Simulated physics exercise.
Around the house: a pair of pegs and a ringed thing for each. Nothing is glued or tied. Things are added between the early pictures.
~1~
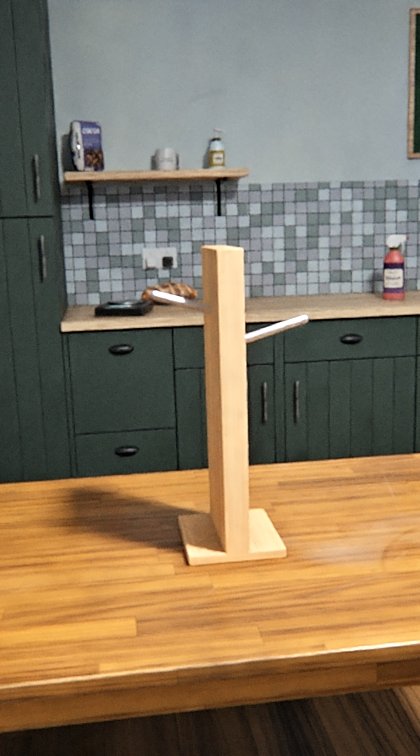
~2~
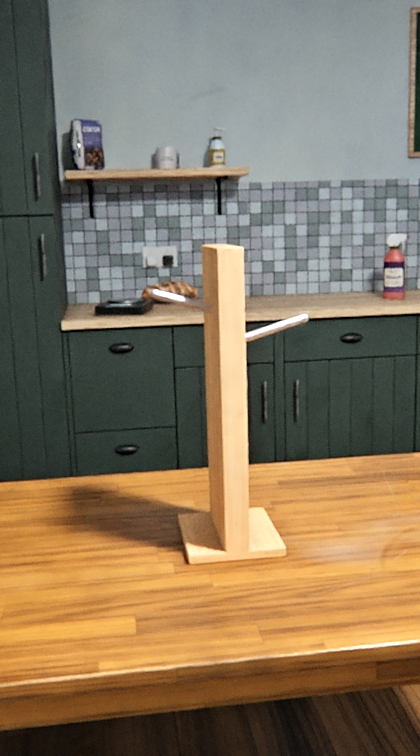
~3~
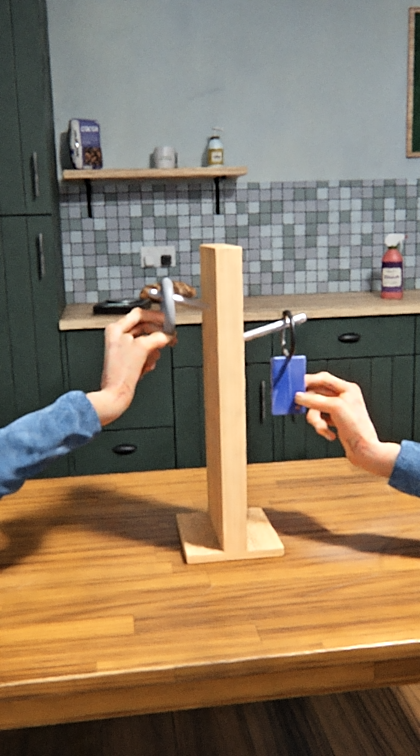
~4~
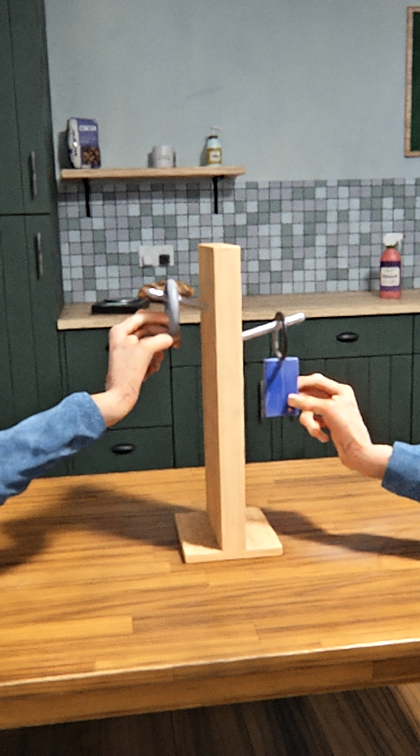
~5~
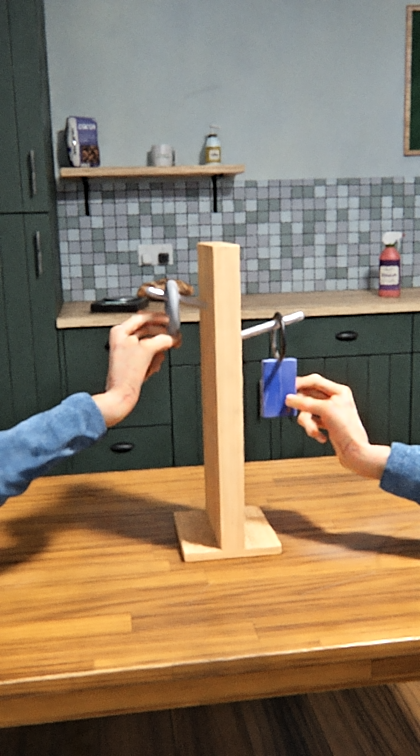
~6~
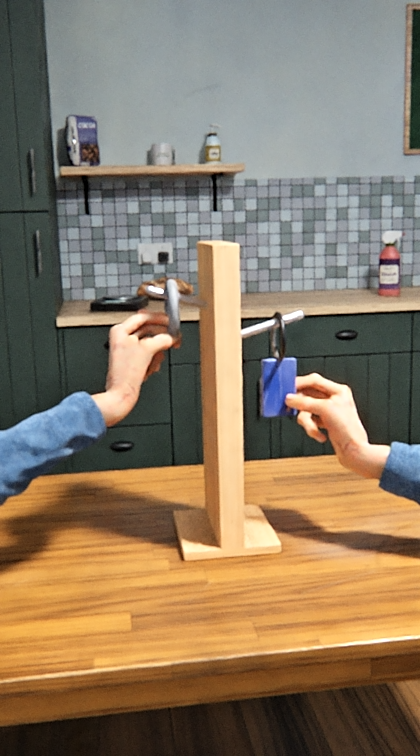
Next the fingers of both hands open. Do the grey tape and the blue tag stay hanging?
The grey tape stays on its peg and the blue tag stays on its peg.
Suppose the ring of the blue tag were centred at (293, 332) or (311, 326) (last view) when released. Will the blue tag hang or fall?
Try by try, it holds on; drops to the table.
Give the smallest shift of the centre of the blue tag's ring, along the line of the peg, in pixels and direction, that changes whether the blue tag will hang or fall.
Some 24 pixels, right.
Then, 0.30 s on from there, grey tape turned 5° from its first pose near (170, 310); blue tag at rest near (279, 364).
Then, 0.74 s on from there, grey tape at rest near (171, 310); blue tag at rest near (278, 365).
In the end, the grey tape hangs there, near (171, 310); the blue tag hangs there, near (279, 364).
